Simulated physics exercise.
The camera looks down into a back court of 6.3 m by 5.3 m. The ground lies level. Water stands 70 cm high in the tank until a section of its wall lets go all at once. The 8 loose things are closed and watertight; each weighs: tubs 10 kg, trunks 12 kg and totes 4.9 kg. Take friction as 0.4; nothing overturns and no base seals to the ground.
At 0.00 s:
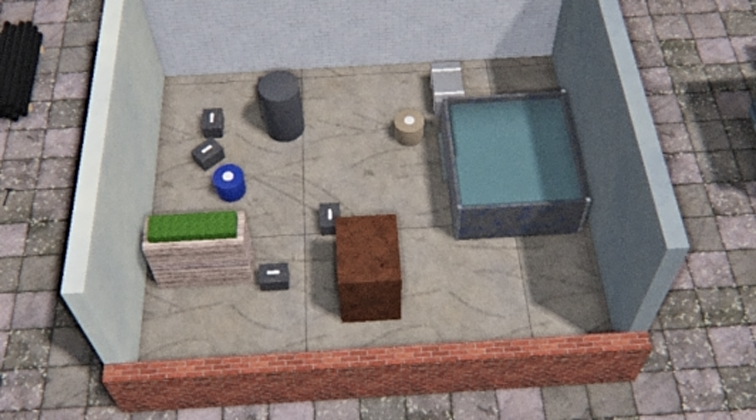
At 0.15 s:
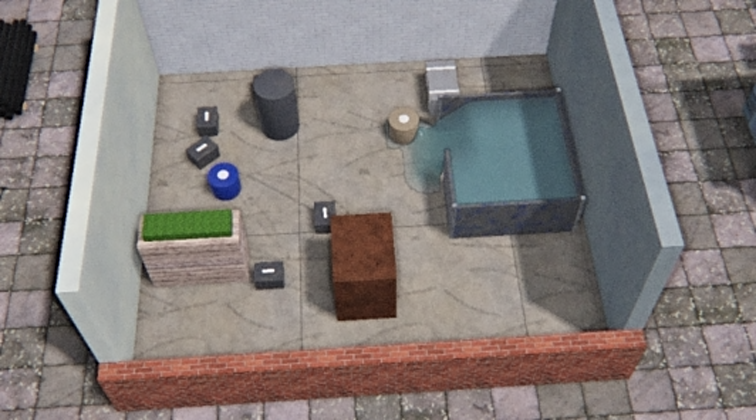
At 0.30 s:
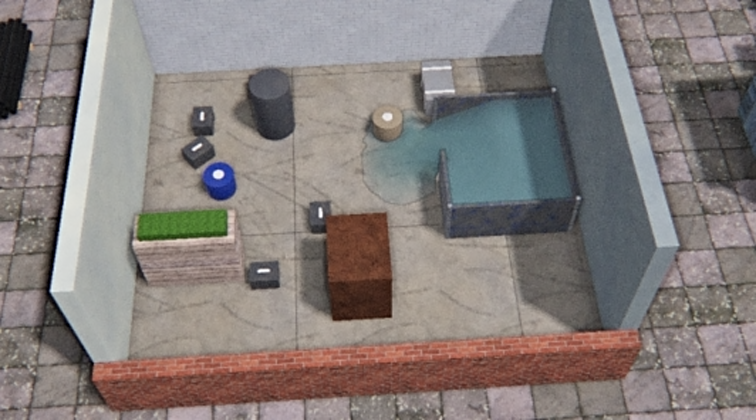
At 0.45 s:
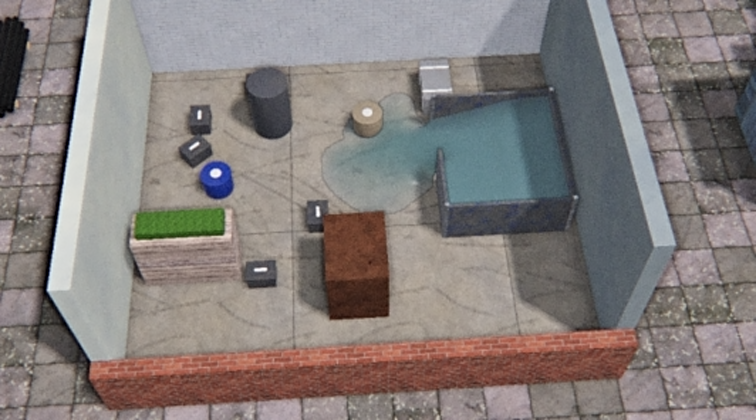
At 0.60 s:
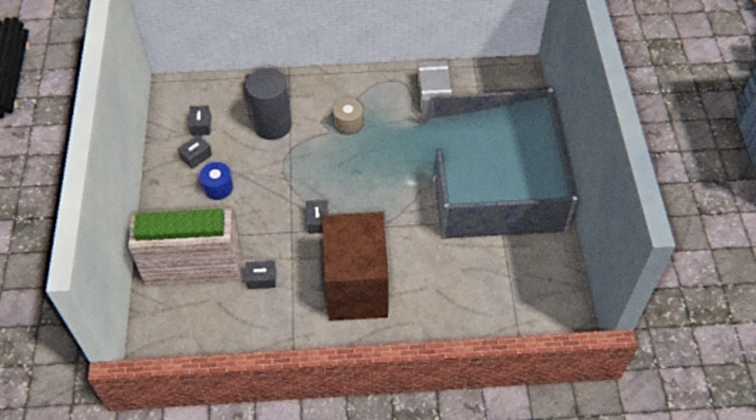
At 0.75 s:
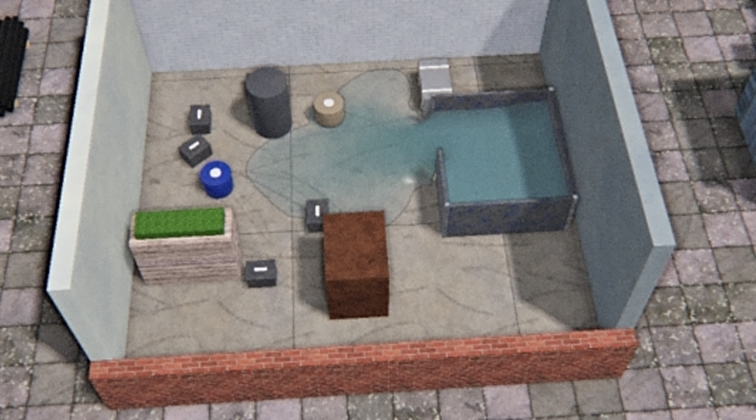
Water pours left from an open tank across the court and pushes a tan tub leftward.
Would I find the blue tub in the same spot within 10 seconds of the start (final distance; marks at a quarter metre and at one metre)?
The blue tub travels far.
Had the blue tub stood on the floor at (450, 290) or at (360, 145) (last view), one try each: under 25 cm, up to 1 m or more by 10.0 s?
In turn: It barely shifts; it ends far away.
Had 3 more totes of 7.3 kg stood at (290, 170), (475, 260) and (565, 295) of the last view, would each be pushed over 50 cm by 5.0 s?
In turn: Past it, short of it, under.
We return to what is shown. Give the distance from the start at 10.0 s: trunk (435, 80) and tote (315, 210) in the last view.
In that order: 120 cm, 350 cm.
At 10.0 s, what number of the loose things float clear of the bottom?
8 of them.
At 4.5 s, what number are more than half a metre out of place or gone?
6 of them.
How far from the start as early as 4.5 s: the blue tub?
Roughly 100 cm by then.
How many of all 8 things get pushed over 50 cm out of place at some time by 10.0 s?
I count 8.
After 2.0 s the blue tub is near (148, 190), 1.0 m from its start, afloat; 2 afloat.
After 4.5 s the blue tub is near (235, 219), 0.9 m from its start, afloat; 7 afloat.
After 7.0 s the blue tub is near (271, 317), 2.6 m from its start, afloat; 7 afloat.
After 10.0 s the blue tub is near (259, 308), 2.4 m from its start, afloat; 8 afloat.
